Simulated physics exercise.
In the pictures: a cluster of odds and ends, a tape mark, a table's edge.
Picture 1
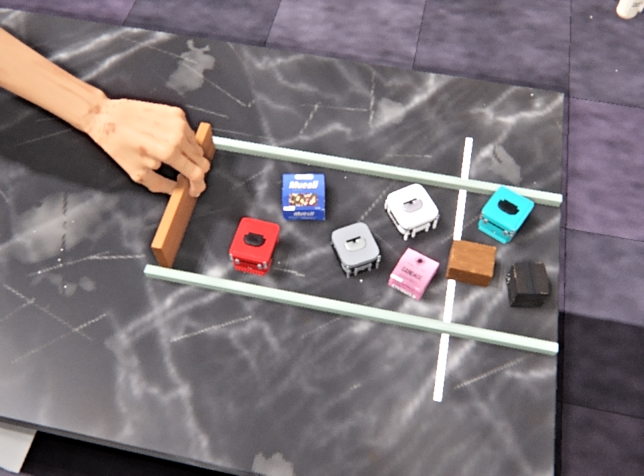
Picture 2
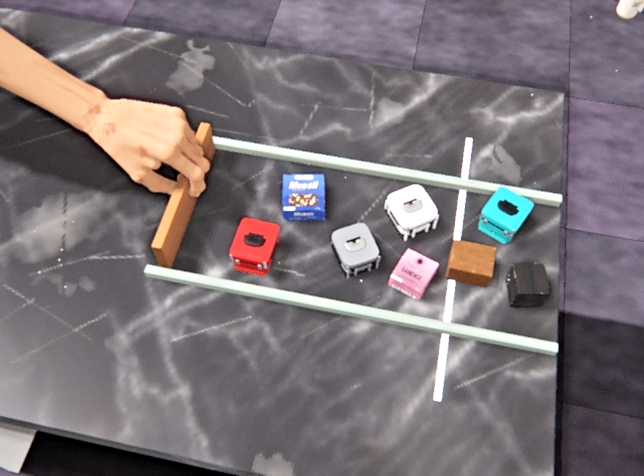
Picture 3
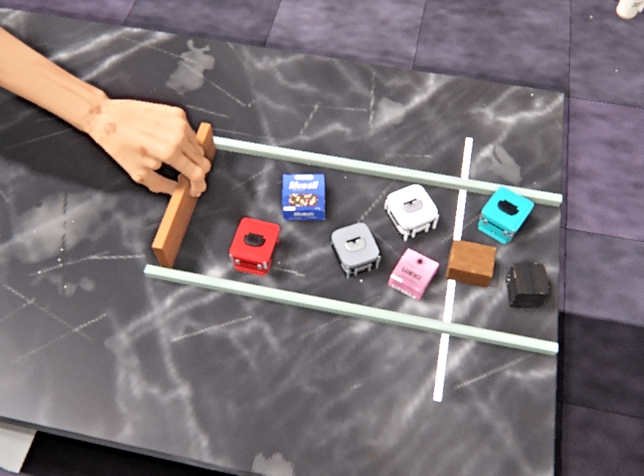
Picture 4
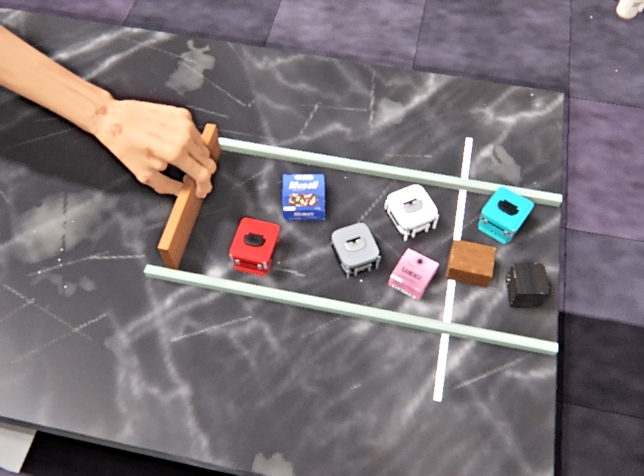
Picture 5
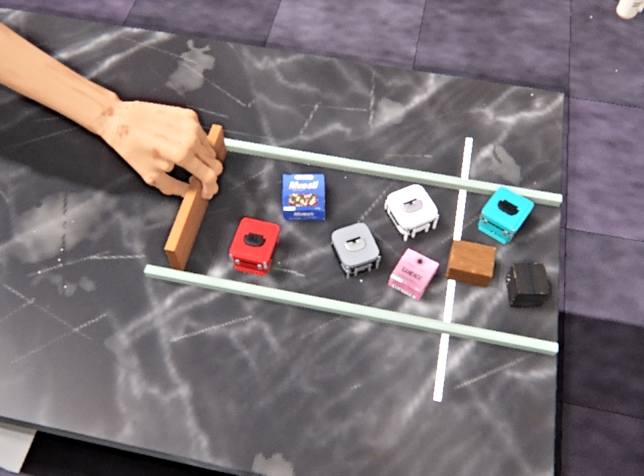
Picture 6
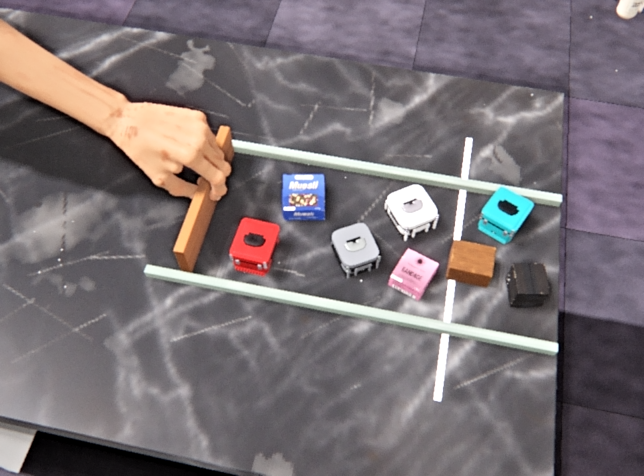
A hand slides a wooden board slightly right toward small objects that stay still.
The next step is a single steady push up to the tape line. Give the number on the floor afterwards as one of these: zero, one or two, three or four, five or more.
On the floor afterwards: One or two.
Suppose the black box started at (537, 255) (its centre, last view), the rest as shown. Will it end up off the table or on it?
It drops.
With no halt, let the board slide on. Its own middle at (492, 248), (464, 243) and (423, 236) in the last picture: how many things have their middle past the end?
Per position: 4 / 2 / 0.
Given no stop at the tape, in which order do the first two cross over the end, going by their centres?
In order: The black box, the brown block.
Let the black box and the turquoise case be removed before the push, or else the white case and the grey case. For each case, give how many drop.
In order, the numbers are 0 and 1.
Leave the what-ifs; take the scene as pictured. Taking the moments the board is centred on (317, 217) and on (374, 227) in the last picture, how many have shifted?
Up to then 3, and up to the other point 7.
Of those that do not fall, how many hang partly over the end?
The total here is 3.
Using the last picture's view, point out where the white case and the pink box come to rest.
Final centres, in order: Near (522, 247), near (547, 308).
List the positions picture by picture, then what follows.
Black box (527, 285); turquoise case (505, 215); brown block (471, 263); board (186, 194); tape (455, 254), in the first frame.
Turquoise case (505, 215); white case (411, 212), in the second frame.
Brown block (471, 264); pink box (413, 274), in the third frame.
Black box (527, 286); red case (256, 247), in the fourth frame.
Turquoise case (505, 215); grey case (355, 250), in the fifth frame.
Black box (527, 286); turquoise case (505, 215); brown block (471, 264); board (207, 198); tape (455, 254), in the sixth frame.
A little later, none off yet; black box at rest near (527, 286); turquoise case at rest near (505, 215); brown block at rest near (471, 264).
When it is over, the number that fall off is one or two; down, black box.
